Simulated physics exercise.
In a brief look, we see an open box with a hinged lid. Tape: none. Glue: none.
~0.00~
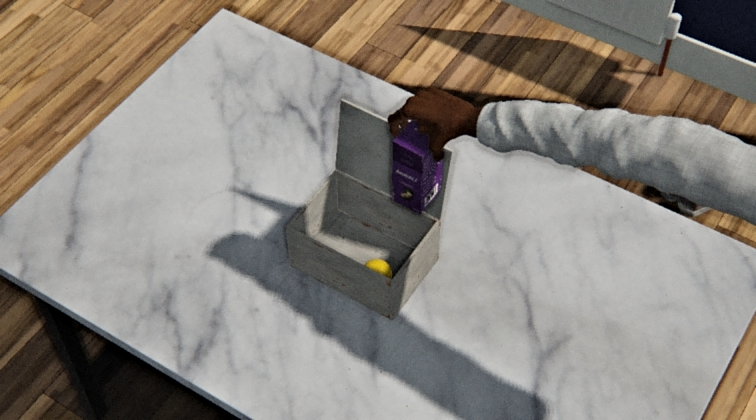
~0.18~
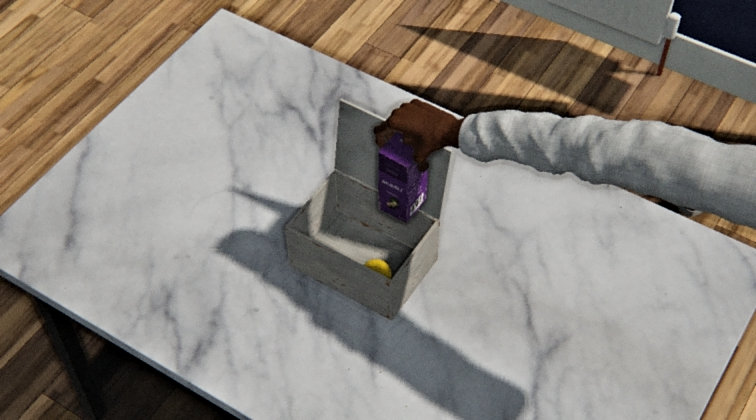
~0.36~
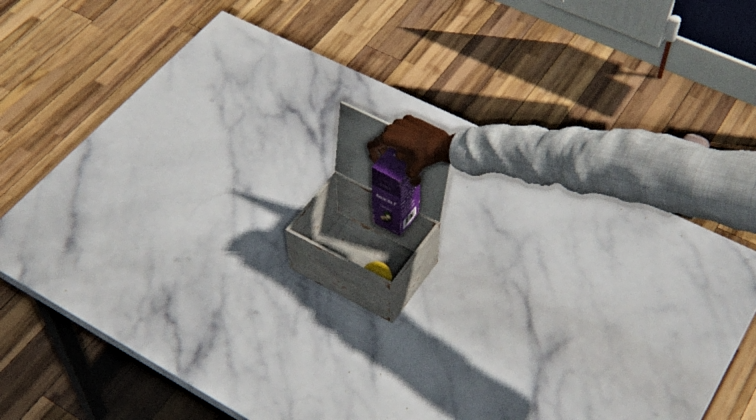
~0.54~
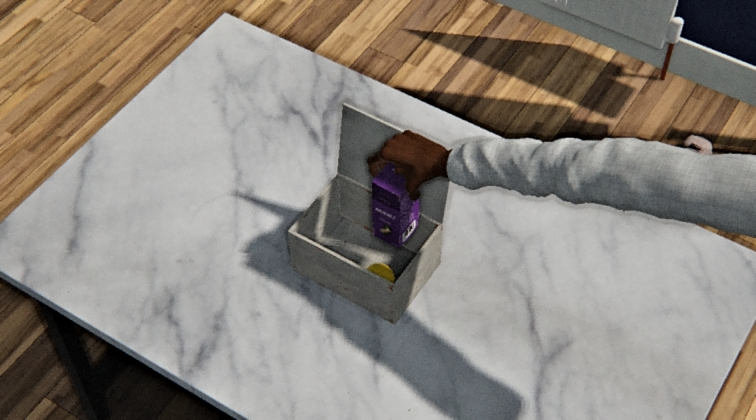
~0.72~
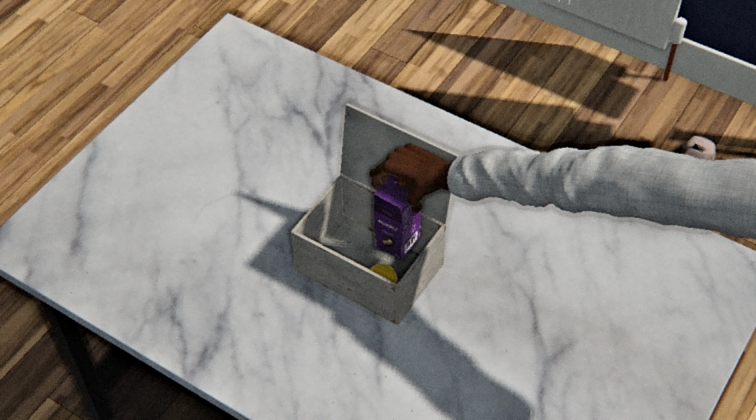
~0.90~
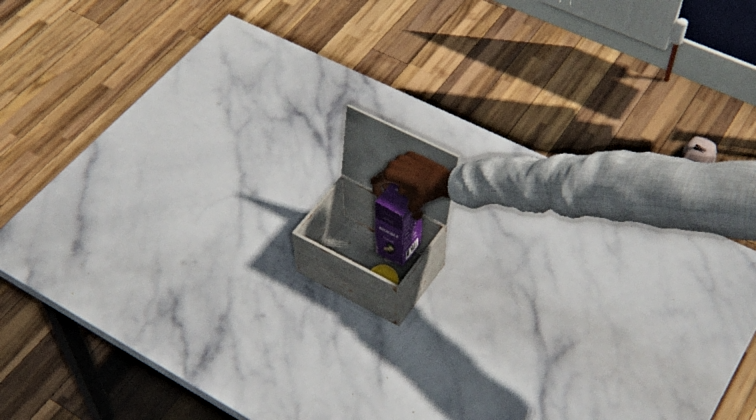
A hand lowering a purple carton into an open grey box holding a small yellow object on a marble tabletop.
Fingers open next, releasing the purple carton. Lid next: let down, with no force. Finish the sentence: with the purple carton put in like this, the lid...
The lid stays ajar.
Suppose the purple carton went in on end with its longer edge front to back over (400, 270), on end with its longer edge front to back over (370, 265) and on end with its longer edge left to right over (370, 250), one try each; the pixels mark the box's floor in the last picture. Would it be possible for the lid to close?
In order, the lid gets blocked, then gets blocked, then gets blocked.
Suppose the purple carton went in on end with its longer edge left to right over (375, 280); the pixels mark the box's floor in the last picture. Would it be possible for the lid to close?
After that, the lid lies down snugly.
After 1.80 s, lid starting down; purple carton slid about its own width near (402, 240).
After 2.90 s, lid 62° above the rim; purple carton slid about its own width near (401, 242).
After 4.80 s, lid 33° above the rim; purple carton tipped 23° from how it was near (393, 251).
At rest (6.5 s), lid 22° above the rim; tipped over in the box, purple carton; yellow lemon in place. Seen from the same camera at the end, purple carton near (391, 254).
